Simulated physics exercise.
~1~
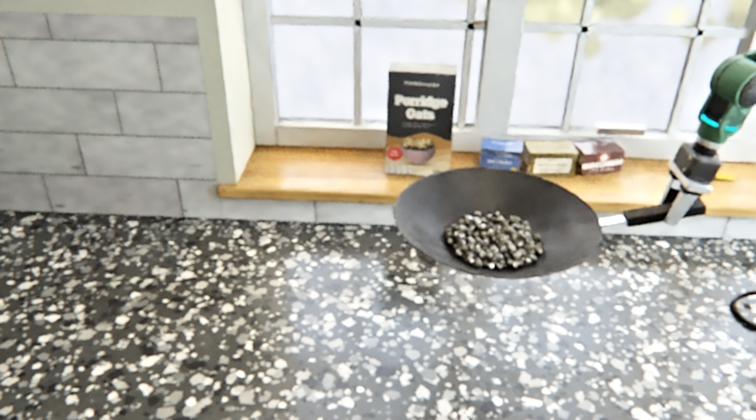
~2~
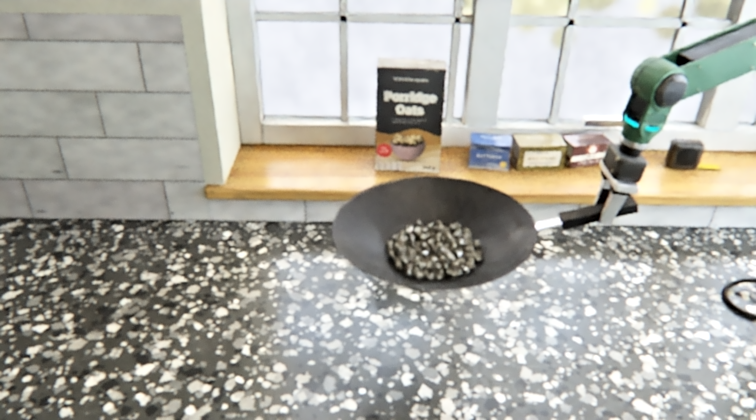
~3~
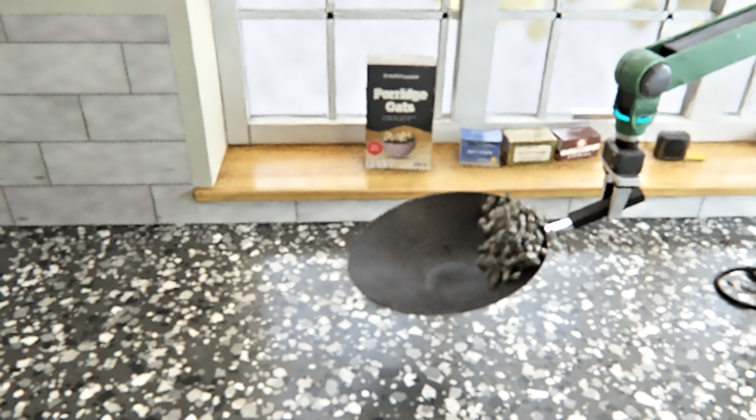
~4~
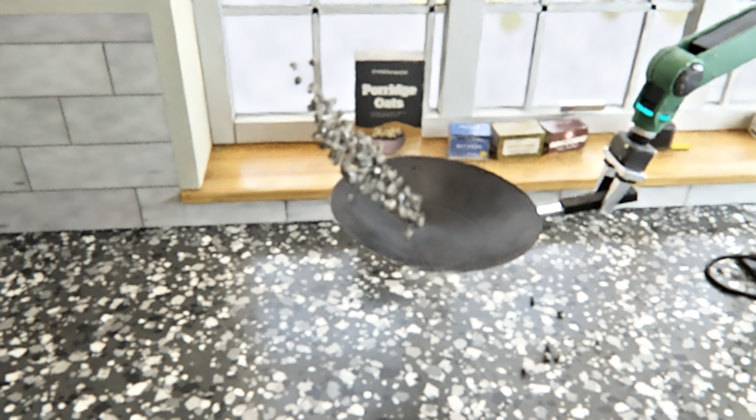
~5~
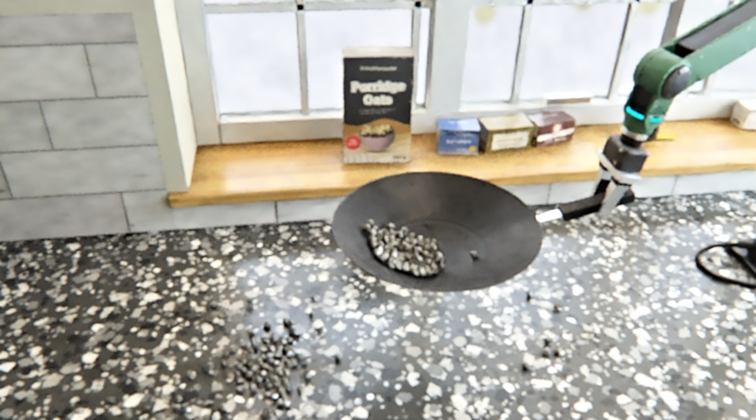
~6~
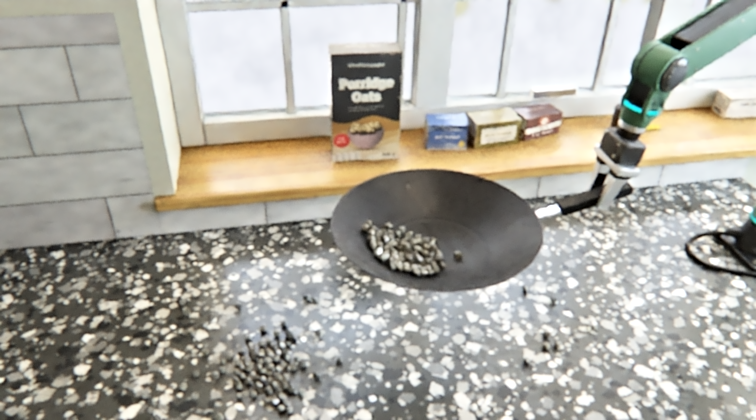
A green robot arm tosses dark pebbles in a wok, spilling many onto the counter.
